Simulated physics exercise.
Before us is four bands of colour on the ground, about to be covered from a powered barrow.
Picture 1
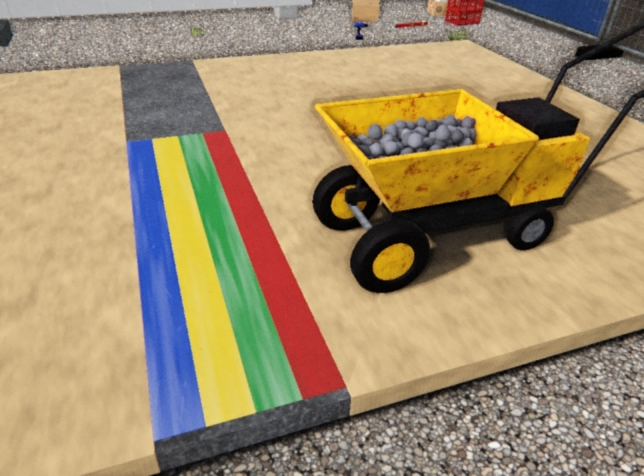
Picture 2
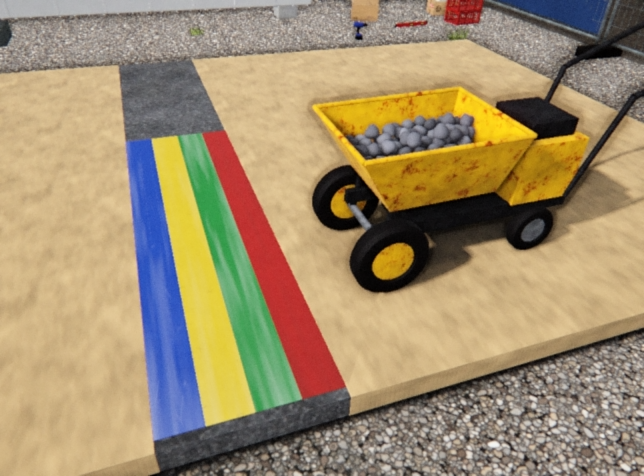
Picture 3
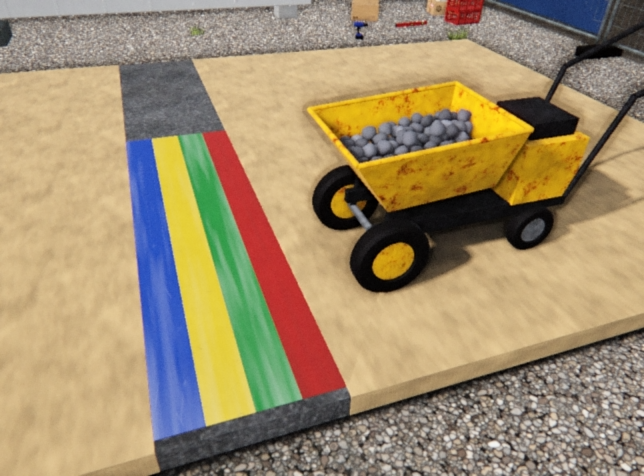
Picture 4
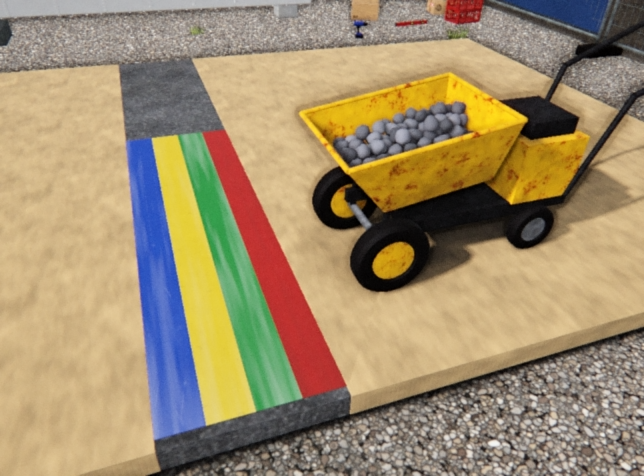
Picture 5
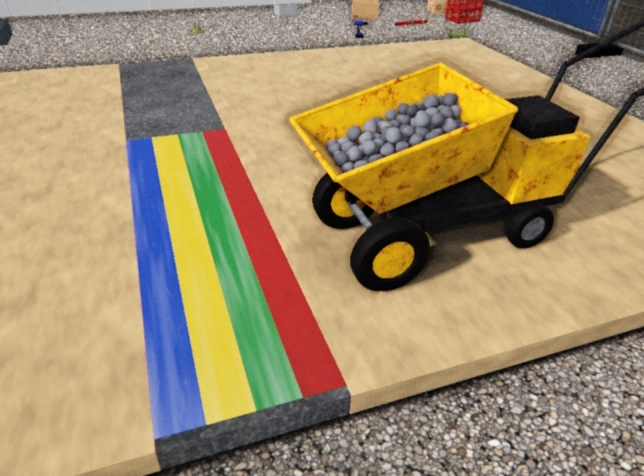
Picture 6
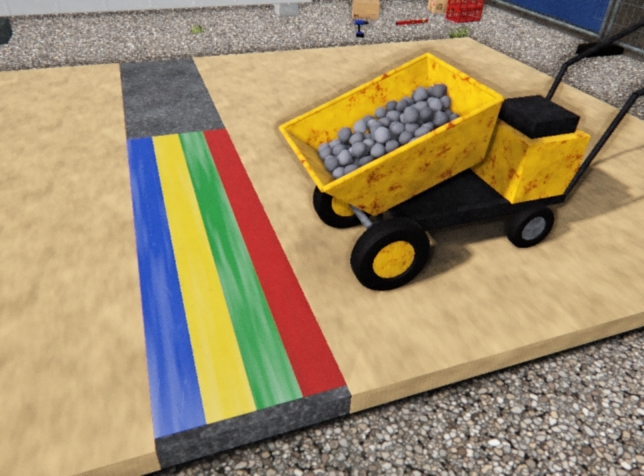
On a sandy slab edged by gravel, a yellow powered barrow loaded with round grey cobbles stands to the right of blue, yellow, green and red strips. Its skip starts level, then tilts gradually toward the strips, the rear rising and the front lip lowering, while the wheels stay still.
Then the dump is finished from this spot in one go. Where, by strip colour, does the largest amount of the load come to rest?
On the green strip.
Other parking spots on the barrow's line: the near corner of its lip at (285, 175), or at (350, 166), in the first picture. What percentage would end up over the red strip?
Try 1 about 0 %, try 2 about 0 %.
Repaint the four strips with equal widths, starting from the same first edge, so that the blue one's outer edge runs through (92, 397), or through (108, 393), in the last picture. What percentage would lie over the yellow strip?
Near 10 and 20 in a hundred.
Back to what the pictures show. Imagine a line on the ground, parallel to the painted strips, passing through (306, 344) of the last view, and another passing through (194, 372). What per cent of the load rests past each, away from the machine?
Close to 70 % and 10 %, in that order.
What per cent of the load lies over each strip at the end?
In percent: Red strip 5, green strip 35, yellow strip 20, blue strip 10.
Shortly afterwards, skip tipped steeply; the whole lot in the skip.
Next, skip tipped right over; all but a few in the skip; a little over the green strip; only a few over the yellow strip; only a few falling.
Some moments later, skip tipped right over; near a third in the skip; near a quarter over the green strip; near a quarter over the yellow strip; a little over the blue strip; only a few off the paint.
In the end, skip tipped right over; near a third in the skip; only a few over the red strip; near a third over the green strip; near a quarter over the yellow strip; a little over the blue strip; a little off the paint.
